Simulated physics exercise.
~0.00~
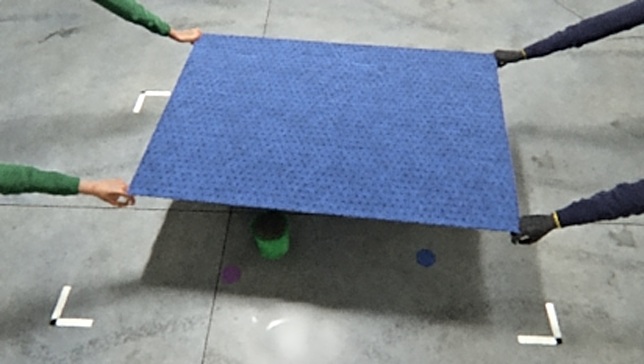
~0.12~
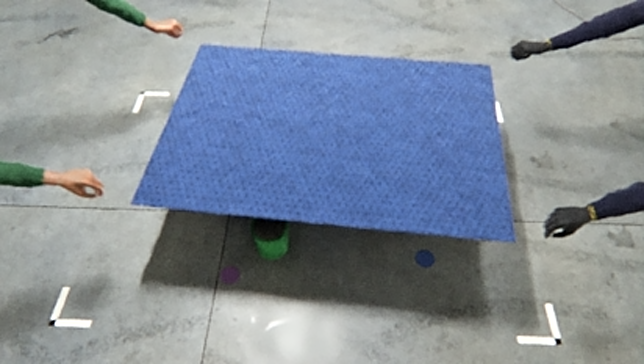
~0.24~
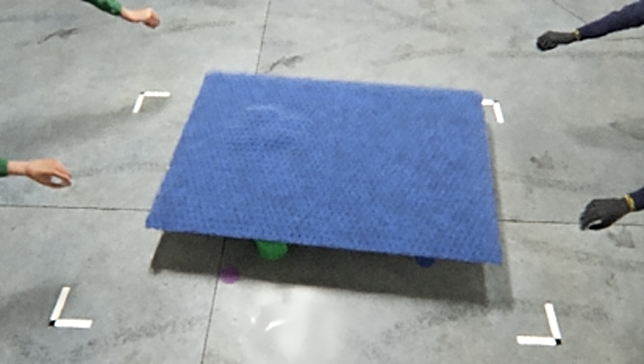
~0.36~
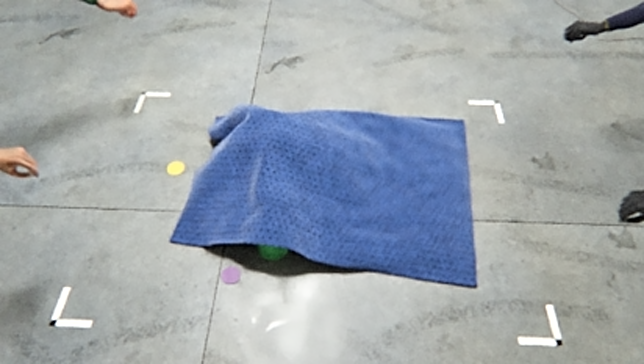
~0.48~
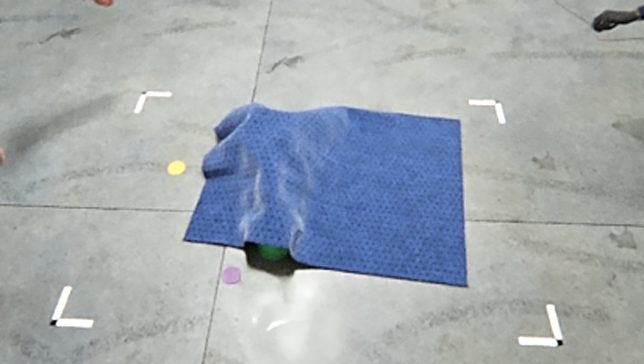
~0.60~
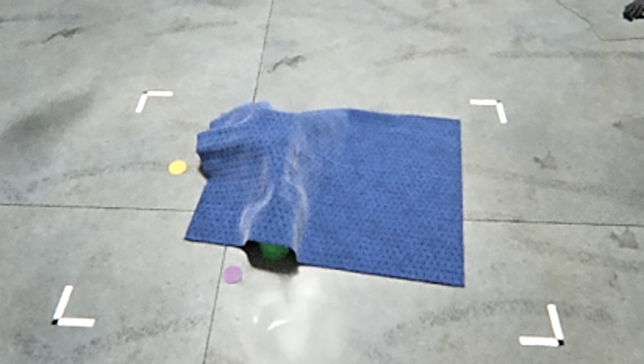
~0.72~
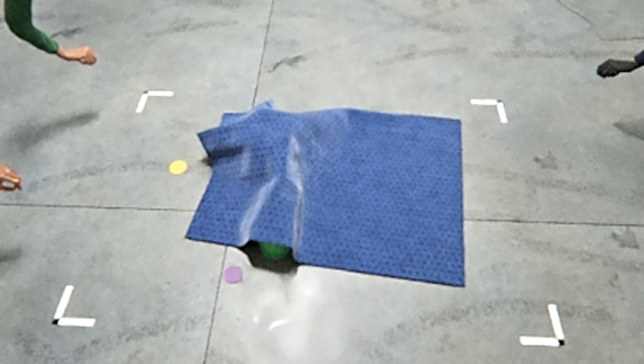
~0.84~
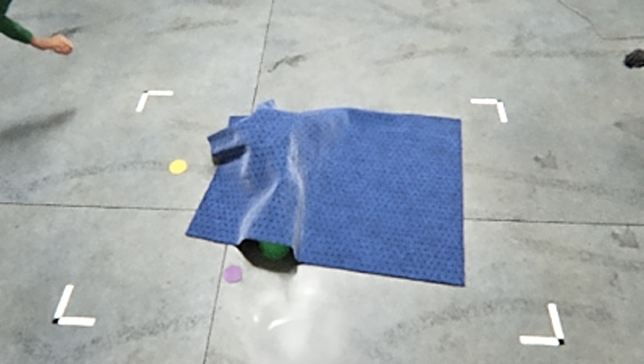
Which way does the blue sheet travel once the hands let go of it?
It moves down, dropping onto the floor and over the green pot.
